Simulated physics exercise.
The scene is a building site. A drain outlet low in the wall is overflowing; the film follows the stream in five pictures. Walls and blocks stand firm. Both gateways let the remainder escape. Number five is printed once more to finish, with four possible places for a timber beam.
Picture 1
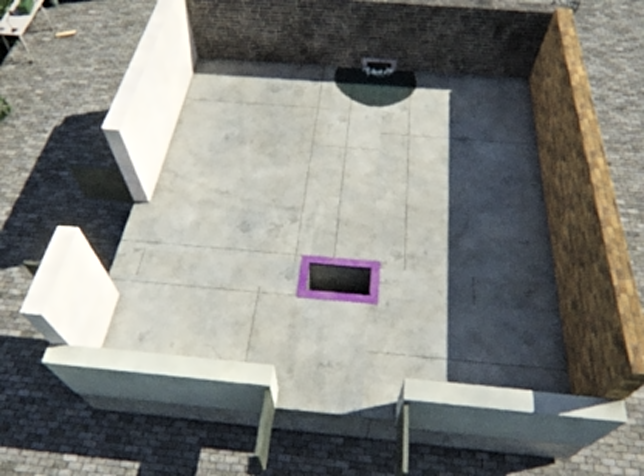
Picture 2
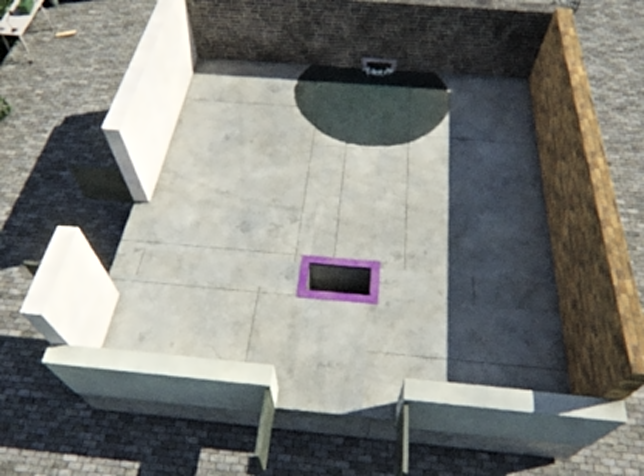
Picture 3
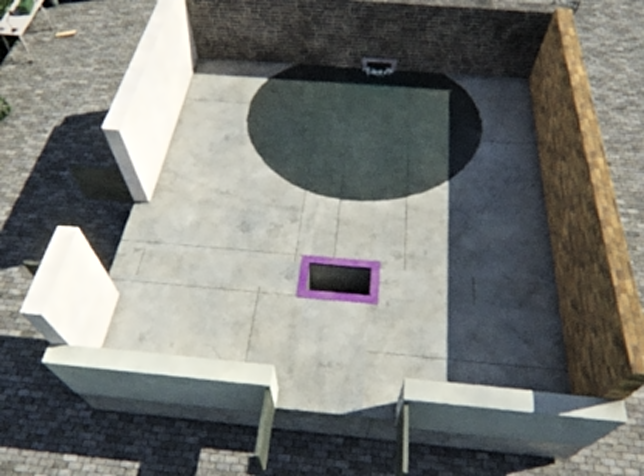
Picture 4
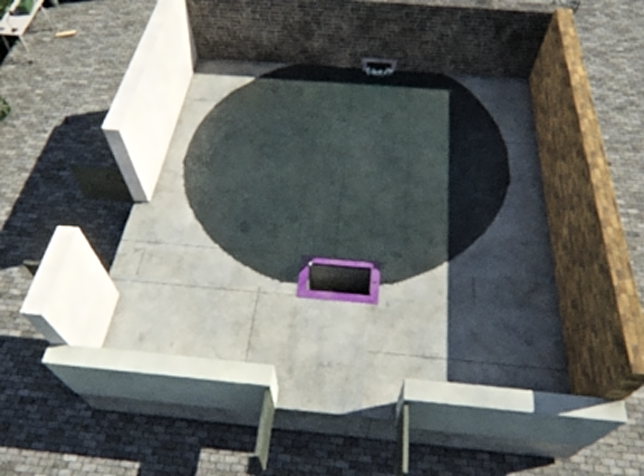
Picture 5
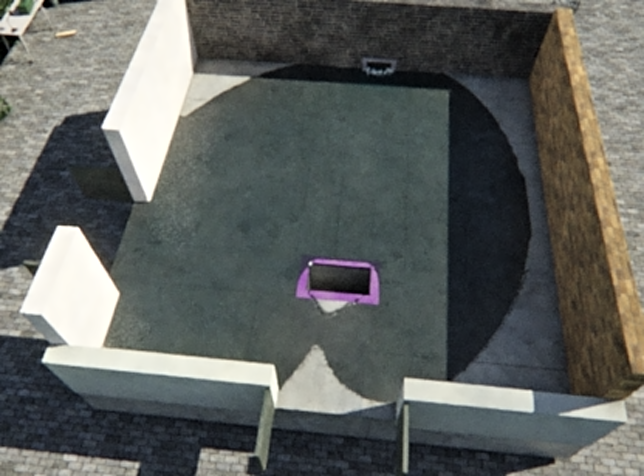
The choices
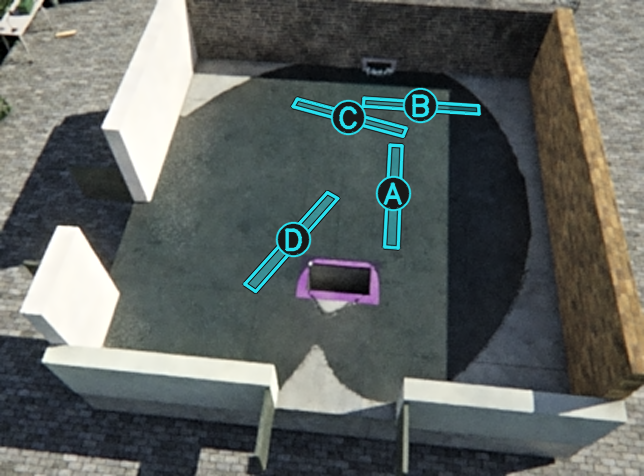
On a building site, dark water spread in a widening round pool from an outfall in the back wall, reached the purple-edged drain, then flowed around it and covered most of the walled floor.
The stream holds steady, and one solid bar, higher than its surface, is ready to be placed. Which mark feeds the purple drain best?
Use place D.
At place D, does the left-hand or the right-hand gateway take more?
The right gate.
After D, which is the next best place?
Here it is place A.
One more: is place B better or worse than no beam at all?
It is worse.
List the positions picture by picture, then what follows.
In the first frame, outfall at (379, 65); purple drain at (339, 279); open gate at (135, 246); open gate at (337, 395); 3 % of the ground under water, visible out to (379, 102); purple drain still dry.
In the second frame, 11 % of the ground under water, visible out to (402, 142); purple drain still dry.
In the third frame, 25 % of the ground under water, visible out to (327, 191); purple drain still dry.
In the fourth frame, 47 % of the ground under water, visible out to (232, 253); purple drain taking water.
In the fifth frame, 73 % of the ground under water, visible out to (116, 319); purple drain taking water.
In cyan, A from (391, 247) to (396, 145); B from (363, 102) to (478, 109); C from (295, 102) to (404, 132); D from (250, 287) to (332, 195).
For place A, about 17 % of the stream goes into the purple drain, about 82 % out by the gates.
For place B, about 11 % of the stream goes into the purple drain, about 89 % out by the gates.
For place C, about 12 % of the stream goes into the purple drain, about 88 % out by the gates.
For place D, about 23 % of the stream goes into the purple drain, about 76 % out by the gates.
